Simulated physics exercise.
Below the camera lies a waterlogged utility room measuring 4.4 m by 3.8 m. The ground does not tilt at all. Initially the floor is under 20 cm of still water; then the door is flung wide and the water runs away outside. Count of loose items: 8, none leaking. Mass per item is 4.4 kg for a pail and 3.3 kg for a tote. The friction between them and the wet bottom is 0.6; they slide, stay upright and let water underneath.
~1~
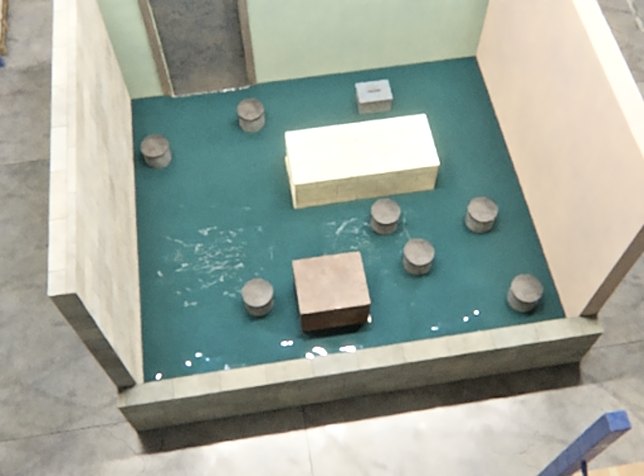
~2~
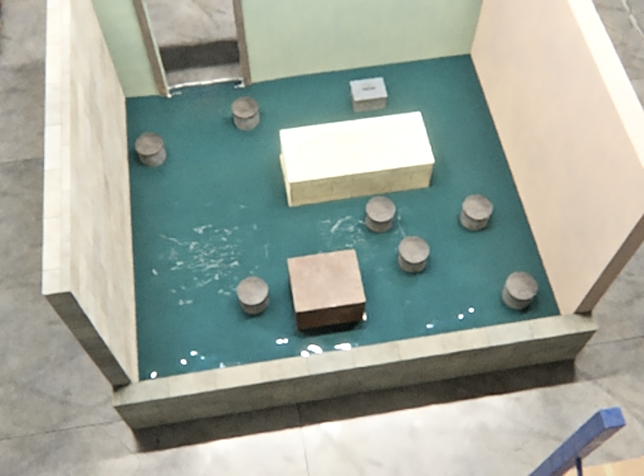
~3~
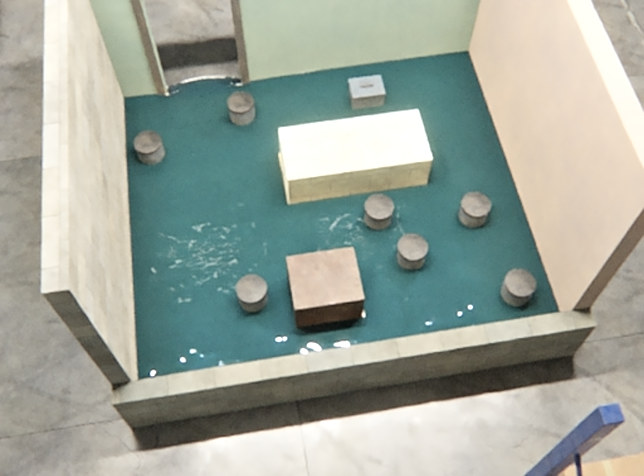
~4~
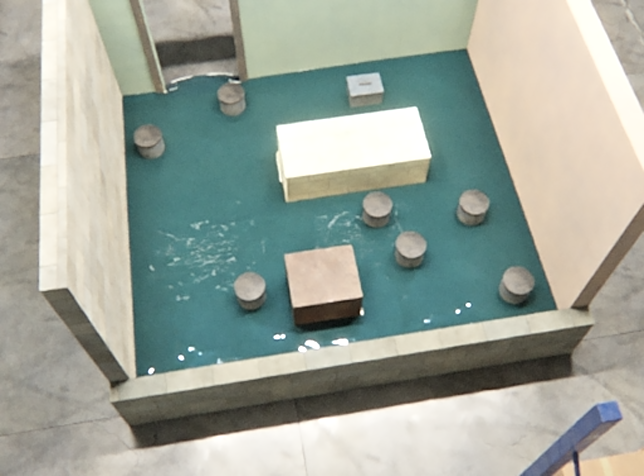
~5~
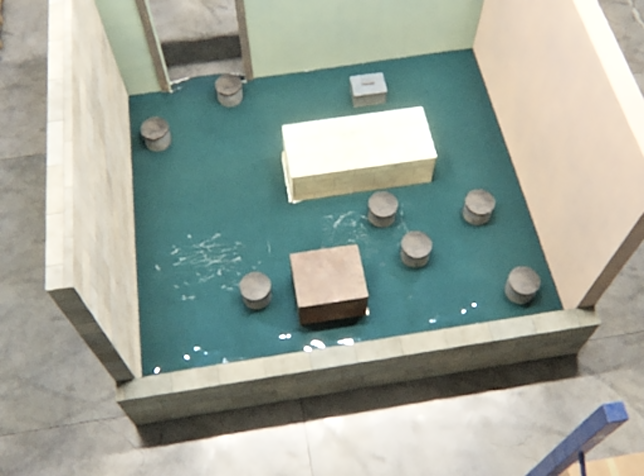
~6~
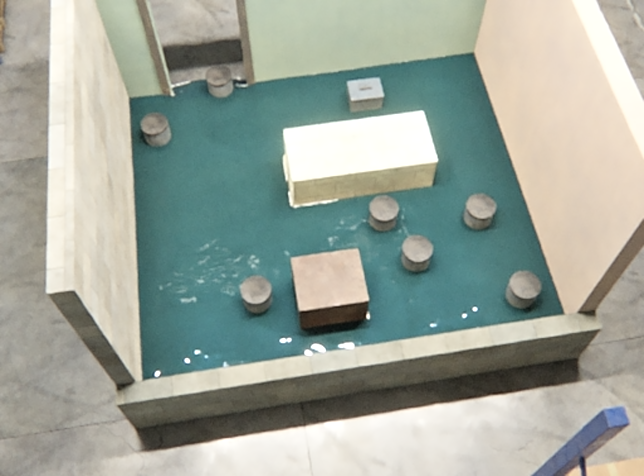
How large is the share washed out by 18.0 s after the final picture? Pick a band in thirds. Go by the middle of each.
Band: One to two thirds.
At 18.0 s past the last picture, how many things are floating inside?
At that instant the tally stands at 5.
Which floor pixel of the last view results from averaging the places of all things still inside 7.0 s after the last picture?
The centre sits near (382, 250).
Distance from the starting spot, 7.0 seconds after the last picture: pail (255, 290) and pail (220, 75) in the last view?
So the first one has shifted 60 cm and the other is gone out.
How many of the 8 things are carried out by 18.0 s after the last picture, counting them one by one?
It comes to 3 of them.
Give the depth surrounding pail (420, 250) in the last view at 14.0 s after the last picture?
I'd say some 11 cm.
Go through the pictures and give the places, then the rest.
In the first picture, a pail at (250, 109), afloat; a pail at (154, 145), afloat; 20 cm deep round most things; 0 of 8 have shifted.
In the second picture, a pail at (245, 107), afloat; a pail at (149, 143) floats; about 3040 L in view; 0 of 8 have shifted.
In the third picture, a pail at (240, 102) floats, 8 cm from its start; a pail at (147, 142) floats; about 3000 L in view; 1 of 8 have shifted.
In the fourth picture, a pail at (231, 93) floats, 22 cm from its start; a pail at (147, 136), afloat, 8 cm from its start; about 2960 L in view; 2 of 8 have shifted.
In the fifth picture, a pail at (228, 84), afloat, 39 cm from its start; a pail at (154, 128), afloat, 19 cm from its start; about 2920 L in view; 2 of 8 have shifted.
In the sixth picture, a pail at (219, 75) floats, 66 cm from its start; a pail at (154, 123), afloat, 31 cm from its start; 20 cm deep round most things; 3 of 8 have shifted.
Then, 2.0 s after the last picture 1 of 8 are out; 7 afloat.
Then, 7.0 s after the last picture 3 of 8 are out; 5 afloat.
Then, 14.0 s after the last picture 3 of 8 are out; 5 afloat.
Then, 18.0 s after the last picture 3 of 8 are out; 5 afloat.
